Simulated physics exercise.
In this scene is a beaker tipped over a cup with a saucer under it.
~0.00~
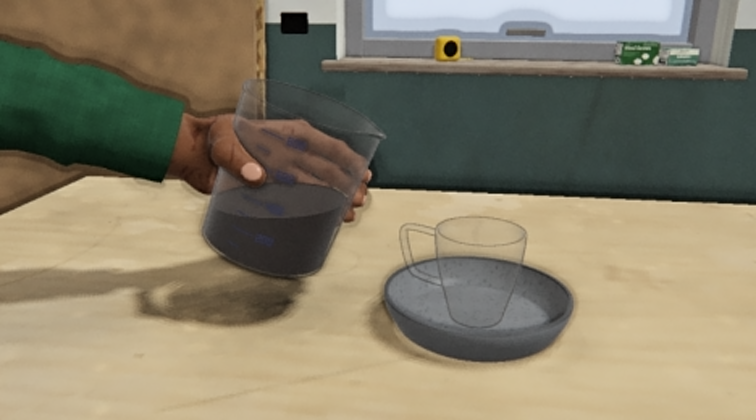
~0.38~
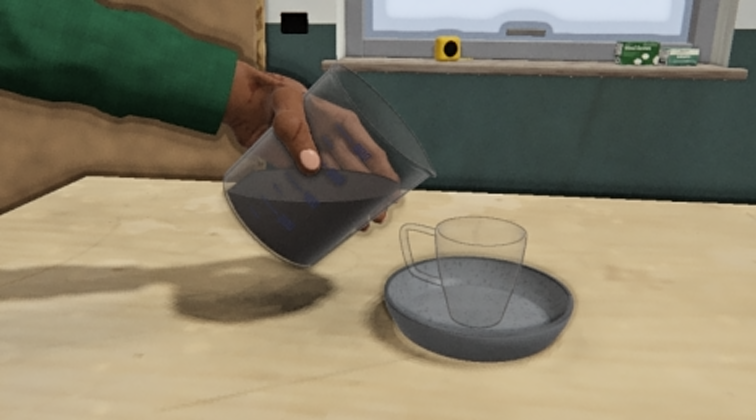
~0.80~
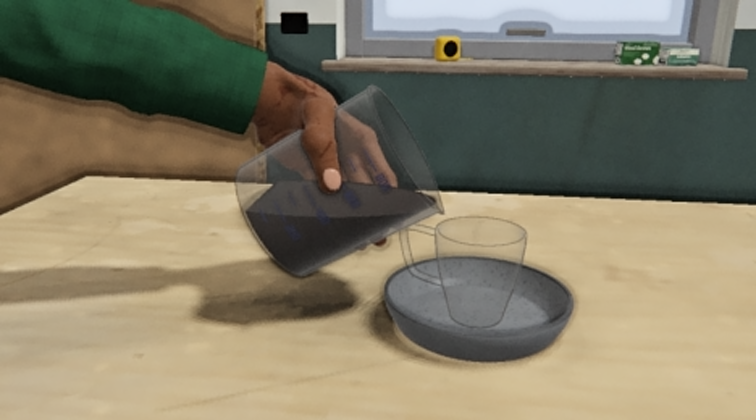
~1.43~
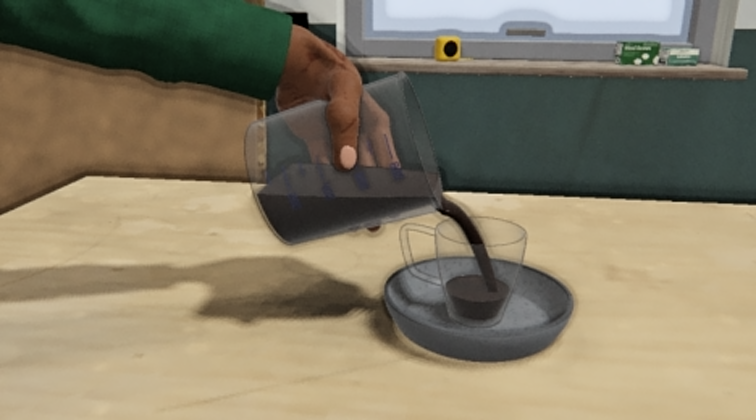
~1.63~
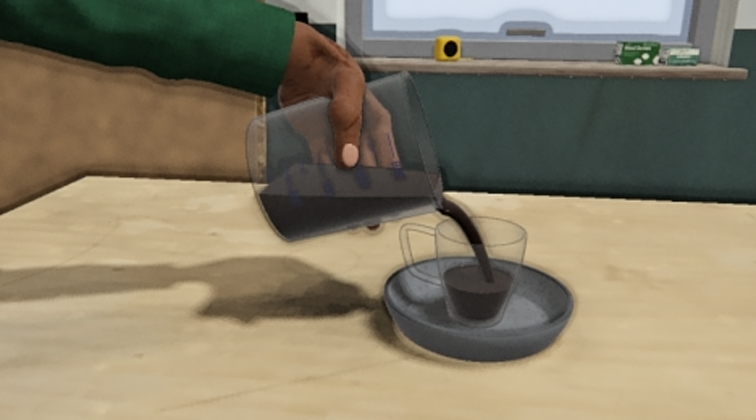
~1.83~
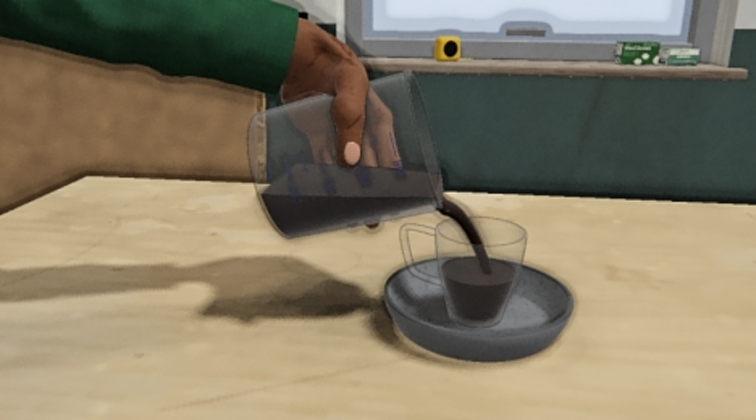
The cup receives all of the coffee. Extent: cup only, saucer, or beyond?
Saucer.
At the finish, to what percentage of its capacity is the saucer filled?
Fill at end: Approx. 40 in a hundred.
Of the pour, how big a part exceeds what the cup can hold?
I'd put it at about 40 %.
After 3.2 s, the cup is full to the brim; the saucer is wet, with room to spare.
After 5.8 s, the cup is full to the brim; the saucer is wet, with room to spare.
